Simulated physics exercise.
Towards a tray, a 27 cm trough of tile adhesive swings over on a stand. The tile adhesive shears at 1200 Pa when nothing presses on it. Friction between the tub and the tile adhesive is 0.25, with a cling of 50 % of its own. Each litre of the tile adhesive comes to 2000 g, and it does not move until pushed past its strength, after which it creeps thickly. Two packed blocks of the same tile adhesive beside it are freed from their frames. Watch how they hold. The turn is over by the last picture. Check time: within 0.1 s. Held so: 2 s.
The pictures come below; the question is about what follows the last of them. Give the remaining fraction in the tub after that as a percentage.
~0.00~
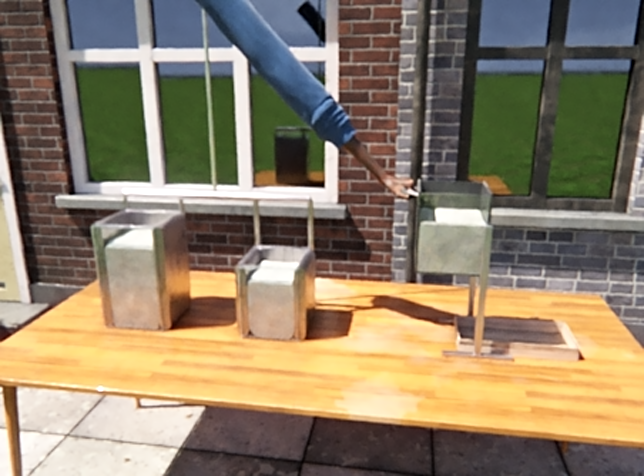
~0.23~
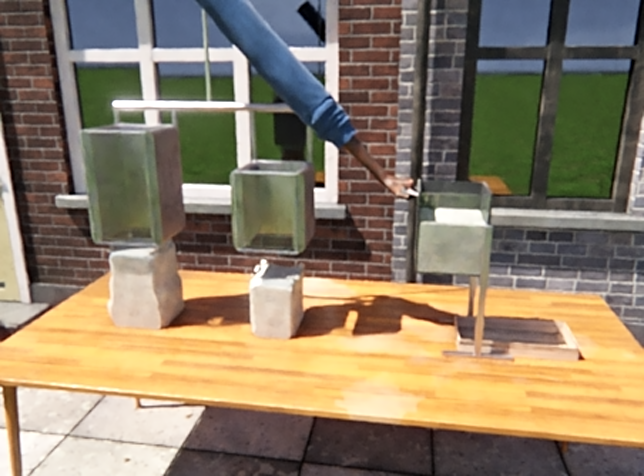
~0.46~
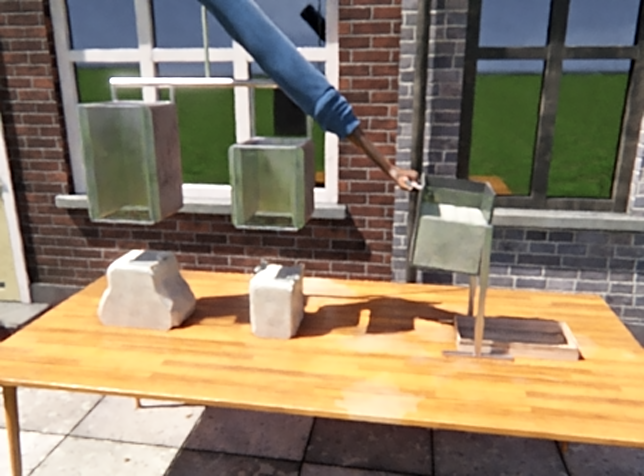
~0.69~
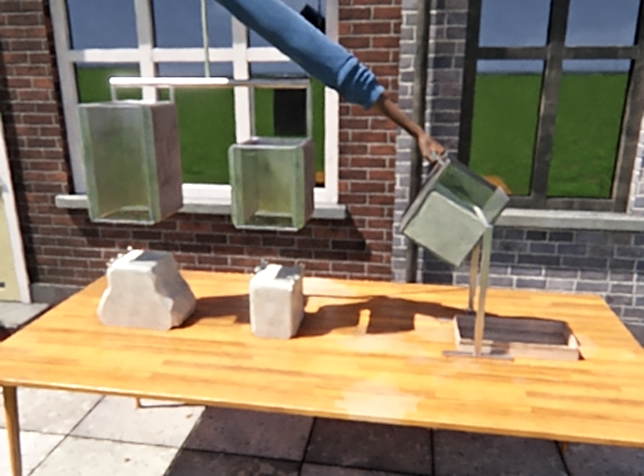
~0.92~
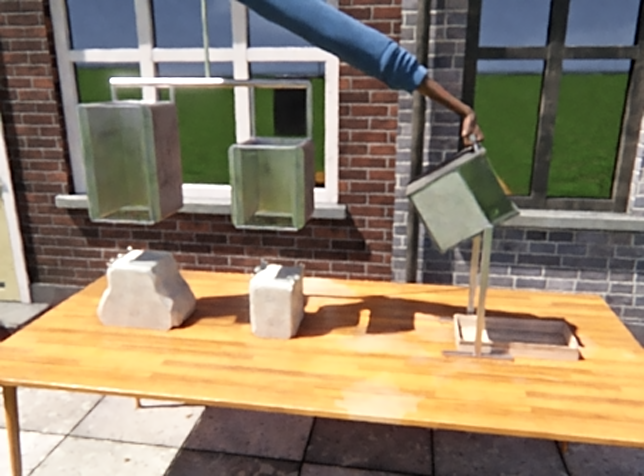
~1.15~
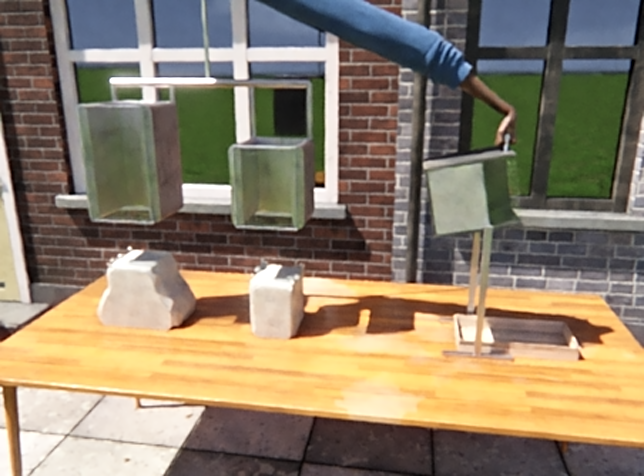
Close to 100 per cent.
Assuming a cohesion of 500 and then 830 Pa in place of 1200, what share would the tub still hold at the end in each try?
Result: 100 % for the first case, 100 % for the second.
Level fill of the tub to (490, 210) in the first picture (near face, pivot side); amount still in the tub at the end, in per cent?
Then about 100 %.
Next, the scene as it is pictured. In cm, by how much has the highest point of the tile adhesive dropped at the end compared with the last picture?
About 0 cm.
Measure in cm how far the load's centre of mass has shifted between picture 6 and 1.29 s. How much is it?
I'd estimate roughly 0 centimetres.
After 1.29 s, the tub is at 79 degrees and holds 100 %.
After 1.46 s, the tub is at 79 degrees and holds 100 %.
After 1.63 s, the tub is at 79 degrees and holds 100 %.
After 1.80 s, the tub is at 79 degrees and holds 100 %.
After 3.15 s, at the end, the tub is at 79 degrees and holds 100 %.
